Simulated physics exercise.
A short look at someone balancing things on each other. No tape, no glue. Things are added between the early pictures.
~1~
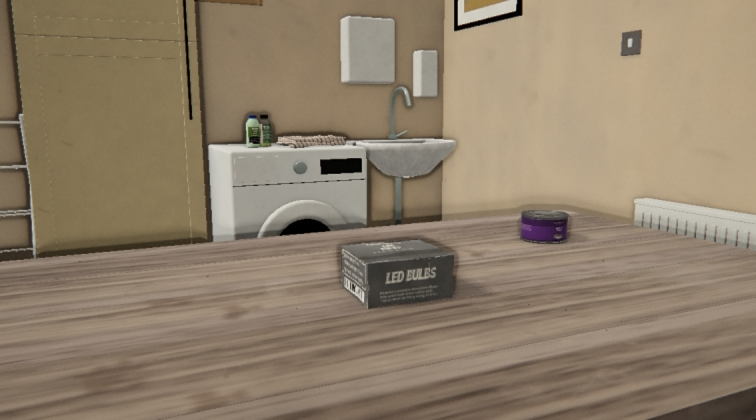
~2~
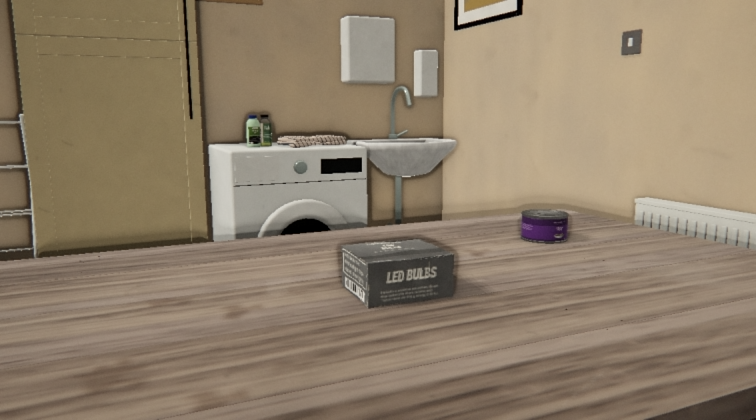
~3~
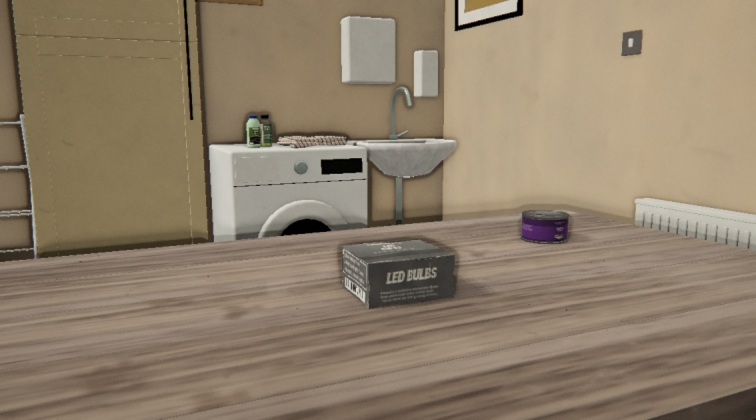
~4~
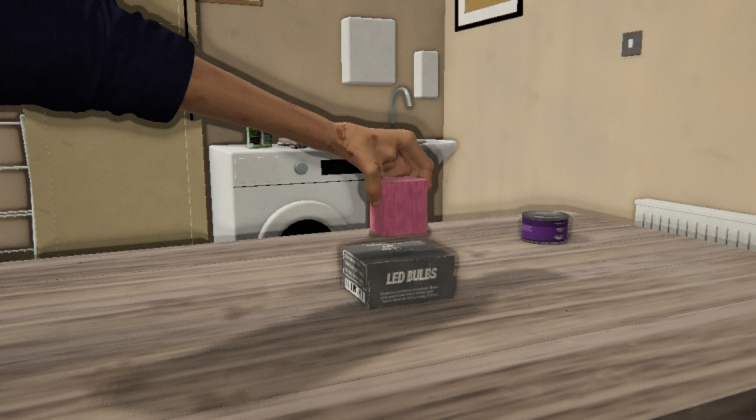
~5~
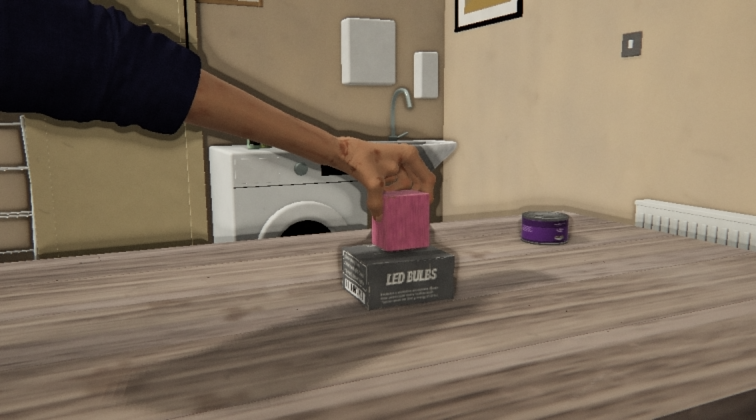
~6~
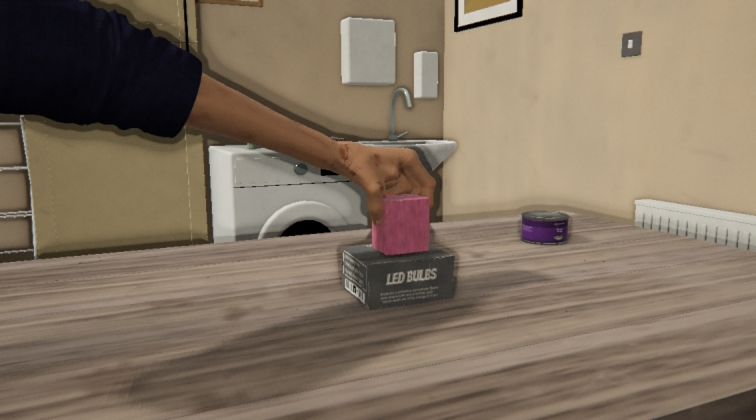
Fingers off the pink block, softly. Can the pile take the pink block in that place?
In the end the pile keeps its balance.
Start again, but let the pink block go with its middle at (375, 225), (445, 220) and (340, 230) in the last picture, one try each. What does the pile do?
First try: It stays up; second try: It gives way; third try: It comes apart.
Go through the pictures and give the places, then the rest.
The last thing is not in view yet; grey box (395, 271), in the first frame.
The last thing is not in view yet; grey box (396, 271), in the second frame.
The last thing is not in view yet; grey box (396, 271), in the third frame.
Coming down; pink block (398, 206); grey box (396, 272), in the fourth frame.
Coming down; pink block (400, 220); grey box (396, 272), in the fifth frame.
Set down, still held; pink block (400, 224); grey box (396, 272), in the sixth frame.
Then, 0.20 s past the last view, nothing moves.
Then, 0.60 s past the last view, pink block resting near (400, 224).
Finally, all 3 still in place. Final places as the last picture's camera would see them, pink block near (400, 224). The pile stays up.
